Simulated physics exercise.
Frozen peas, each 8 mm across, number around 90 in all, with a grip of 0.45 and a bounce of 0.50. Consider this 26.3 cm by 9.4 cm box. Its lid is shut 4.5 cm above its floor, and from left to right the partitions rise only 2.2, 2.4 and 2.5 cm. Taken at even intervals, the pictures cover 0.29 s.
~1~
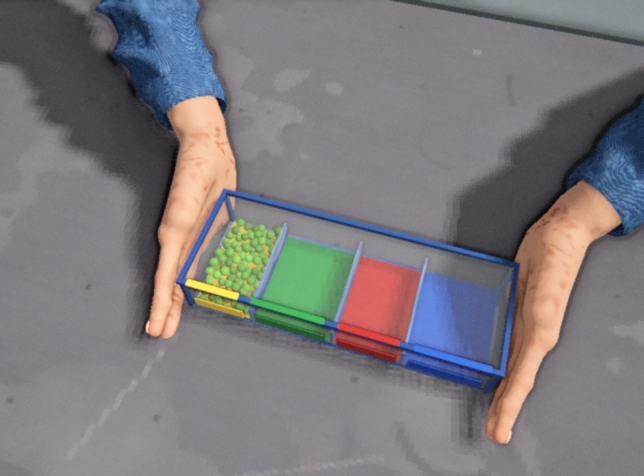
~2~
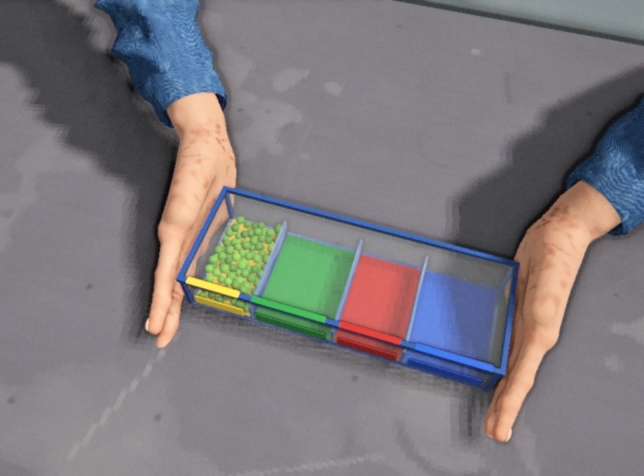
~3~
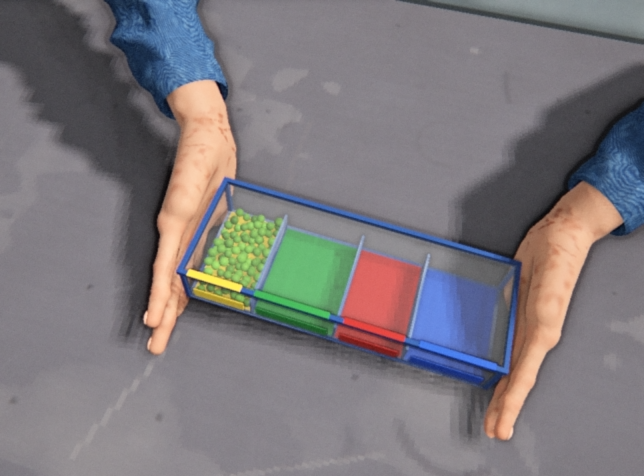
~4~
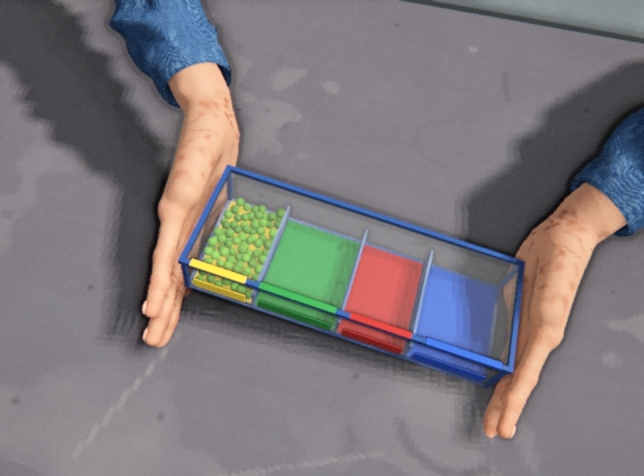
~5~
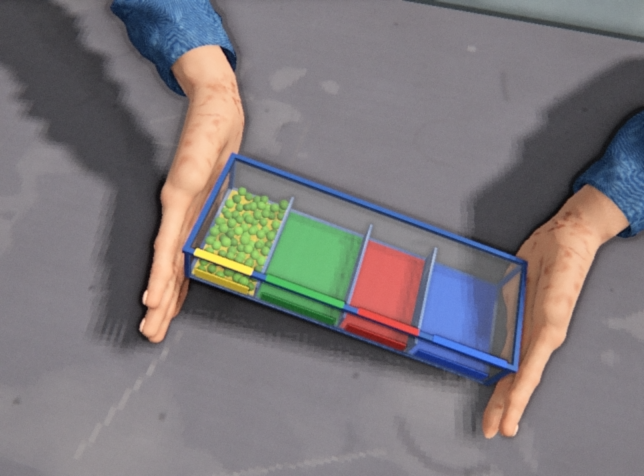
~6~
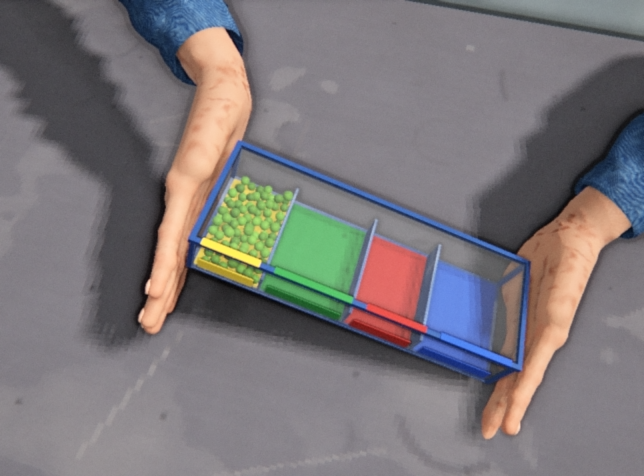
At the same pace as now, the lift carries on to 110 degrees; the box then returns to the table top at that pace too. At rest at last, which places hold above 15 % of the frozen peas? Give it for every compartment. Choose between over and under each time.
Red: Under. Blue: Over. Green: Under. Yellow: Under.
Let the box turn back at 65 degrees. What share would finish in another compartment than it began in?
Estimate: Around 10 %.
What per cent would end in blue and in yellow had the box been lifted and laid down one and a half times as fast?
Blue 100 %, yellow 0 %.
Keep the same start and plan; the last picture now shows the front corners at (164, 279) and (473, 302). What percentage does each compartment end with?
Final shares, in per cent - red: 0, blue: 0, green: 0, yellow: 100.
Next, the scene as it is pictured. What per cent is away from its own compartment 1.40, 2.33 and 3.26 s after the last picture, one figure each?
Sequence: 85 / 100 / 100.
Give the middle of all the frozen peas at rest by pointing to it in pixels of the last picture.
In the last view, approximately (477, 309).
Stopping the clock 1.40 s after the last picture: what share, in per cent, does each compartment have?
Shares - red: 15; blue: 20; green: 45; yellow: 15.
Then, 1.40 s after the last picture, tilt 110 degrees; red 15 %, blue 20 %, green 45 %, yellow 15 %.
Then, 2.33 s after the last picture, tilt 50 degrees; blue 100 %.
Then, 3.26 s after the last picture, tilt 0 degrees; blue 100 %.
In the end, red 0 %, blue 100 %, green 0 %, yellow 0 %.
